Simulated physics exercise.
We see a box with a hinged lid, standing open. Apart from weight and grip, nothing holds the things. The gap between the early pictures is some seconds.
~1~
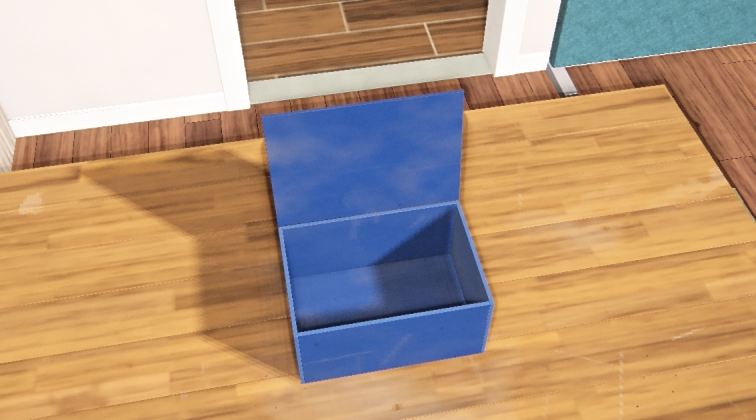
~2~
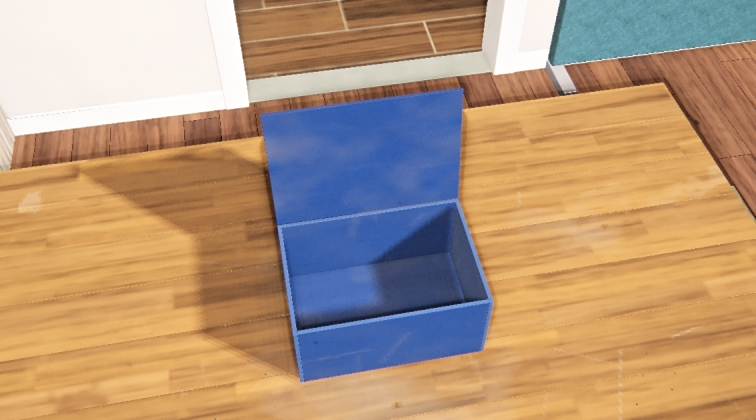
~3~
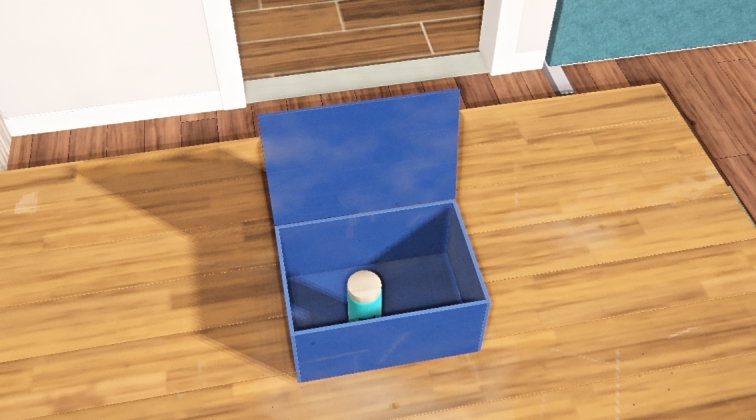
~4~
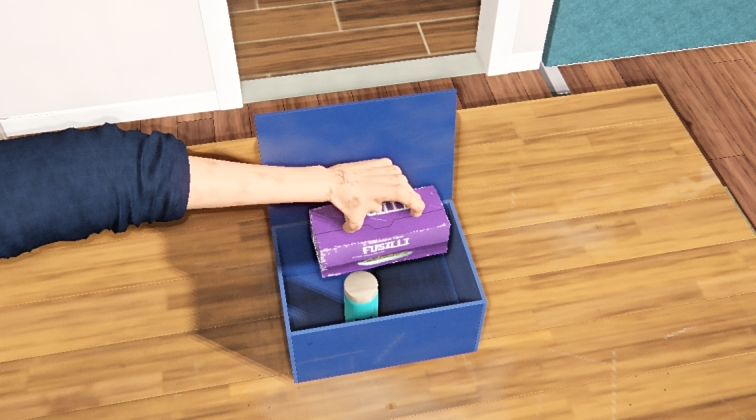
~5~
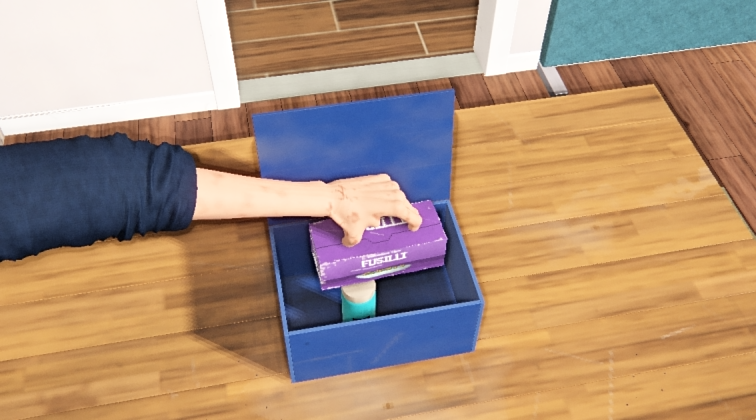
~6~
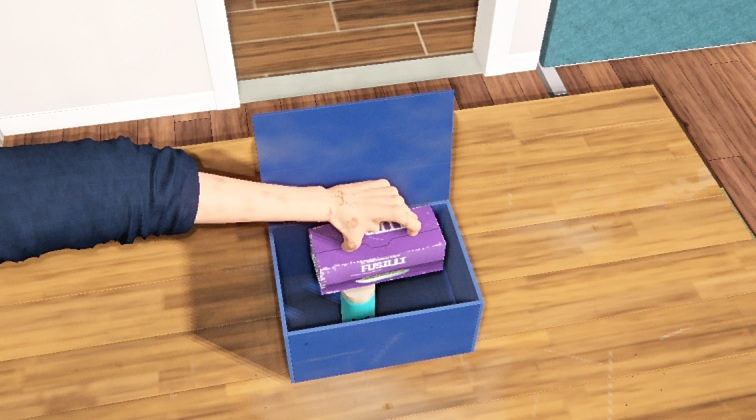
A turquoise shaker appearing in an open blue box, then a hand from the left lowering a purple fusilli carton inside.
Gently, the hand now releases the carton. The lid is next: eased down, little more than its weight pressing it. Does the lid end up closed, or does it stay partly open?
The lid ends up closed.
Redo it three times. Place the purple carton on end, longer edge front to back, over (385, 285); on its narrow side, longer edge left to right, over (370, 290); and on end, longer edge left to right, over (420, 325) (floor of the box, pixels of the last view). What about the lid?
On try one it won't go down; on try two it fits down fine; on try three it won't go down.
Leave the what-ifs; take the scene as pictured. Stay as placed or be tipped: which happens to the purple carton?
By the end the purple carton has leaned over.
Then, 0.50 s after the last picture, purple carton on its side near (343, 276).
Then, 1.50 s after the last picture, lid 63° above the rim; purple carton on its side near (342, 275).
Then, 1.90 s after the last picture, lid 13° above the rim; purple carton on its side near (342, 275).
At rest, lid shut; tipped over in the box, purple carton; turquoise shaker in place. Seen from the same camera at the end, purple carton near (342, 275).
